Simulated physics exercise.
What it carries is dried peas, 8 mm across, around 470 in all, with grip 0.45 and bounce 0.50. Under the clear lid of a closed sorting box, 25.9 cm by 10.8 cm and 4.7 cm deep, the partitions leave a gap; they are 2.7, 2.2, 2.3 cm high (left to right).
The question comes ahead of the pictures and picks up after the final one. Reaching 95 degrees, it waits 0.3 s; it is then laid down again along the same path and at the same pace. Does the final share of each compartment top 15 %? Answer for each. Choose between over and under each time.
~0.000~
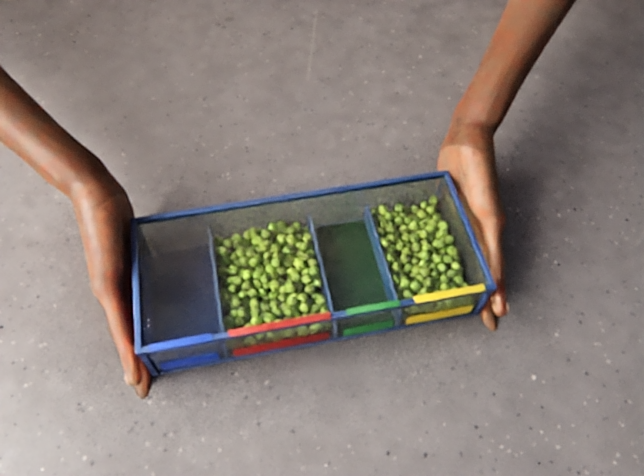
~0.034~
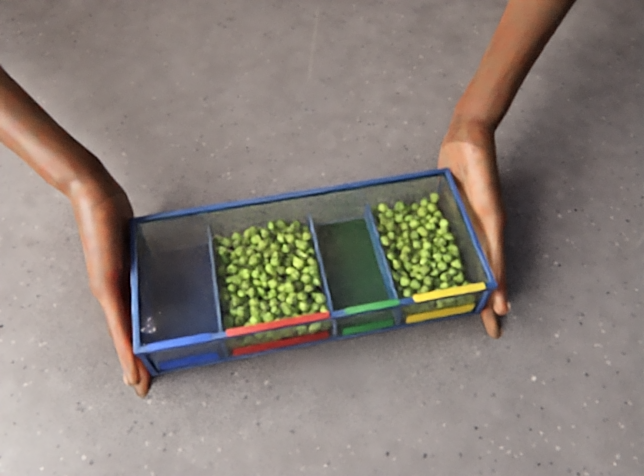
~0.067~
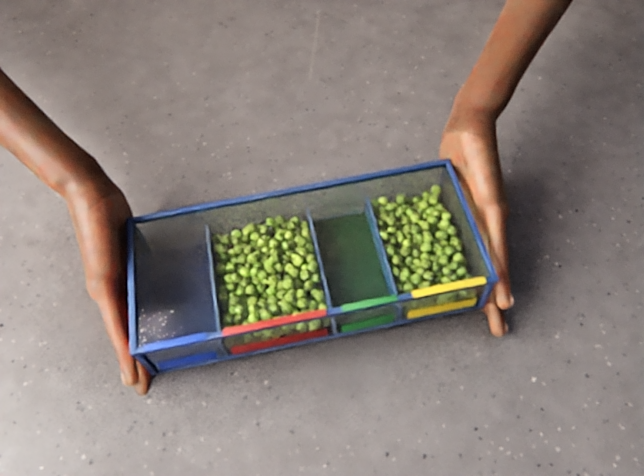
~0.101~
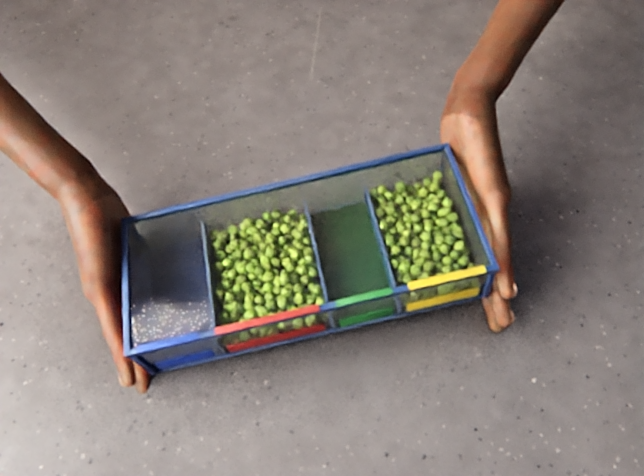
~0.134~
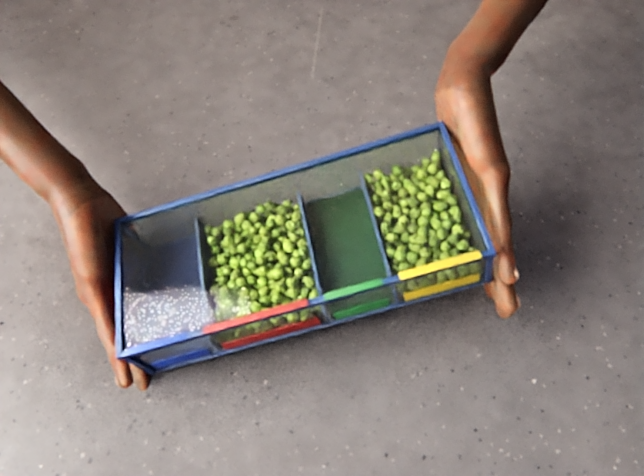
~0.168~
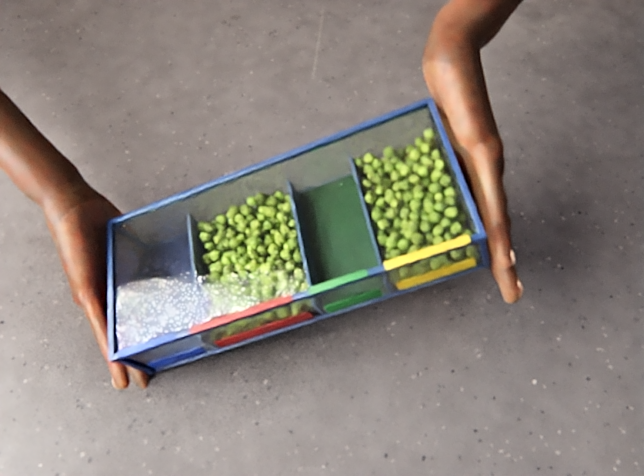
Red: Over. Blue: Over. Green: Under. Yellow: Under.
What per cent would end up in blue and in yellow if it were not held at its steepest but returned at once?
You'd end up with blue at 60 per cent and yellow at 5 per cent.
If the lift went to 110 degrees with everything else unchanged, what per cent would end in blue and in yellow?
Blue 70 %; yellow 0 %.
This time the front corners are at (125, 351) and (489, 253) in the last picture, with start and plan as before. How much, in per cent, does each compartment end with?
Red = 25 %; blue = 75 %; green = 0 %; yellow = 0 %.
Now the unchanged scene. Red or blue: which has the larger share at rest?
Blue.
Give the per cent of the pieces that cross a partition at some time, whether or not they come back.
Close to 85 percent.
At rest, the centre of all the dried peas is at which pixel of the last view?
I'd say roughly (194, 303).
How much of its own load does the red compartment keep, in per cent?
My estimate is roughly 30 percent.
After 0.78 s, tilt 95 degrees; red 35 %, blue 55 %, green 5 %, yellow 5 %.
After 1.18 s, tilt 54 degrees; red 25 %, blue 70 %.
Then, at 1.67 s, tilt 0 degrees; red 25 %, blue 70 %.
In the end, at 2.1 s, red 25 %, blue 70 %, green 0 %, yellow 0 %.
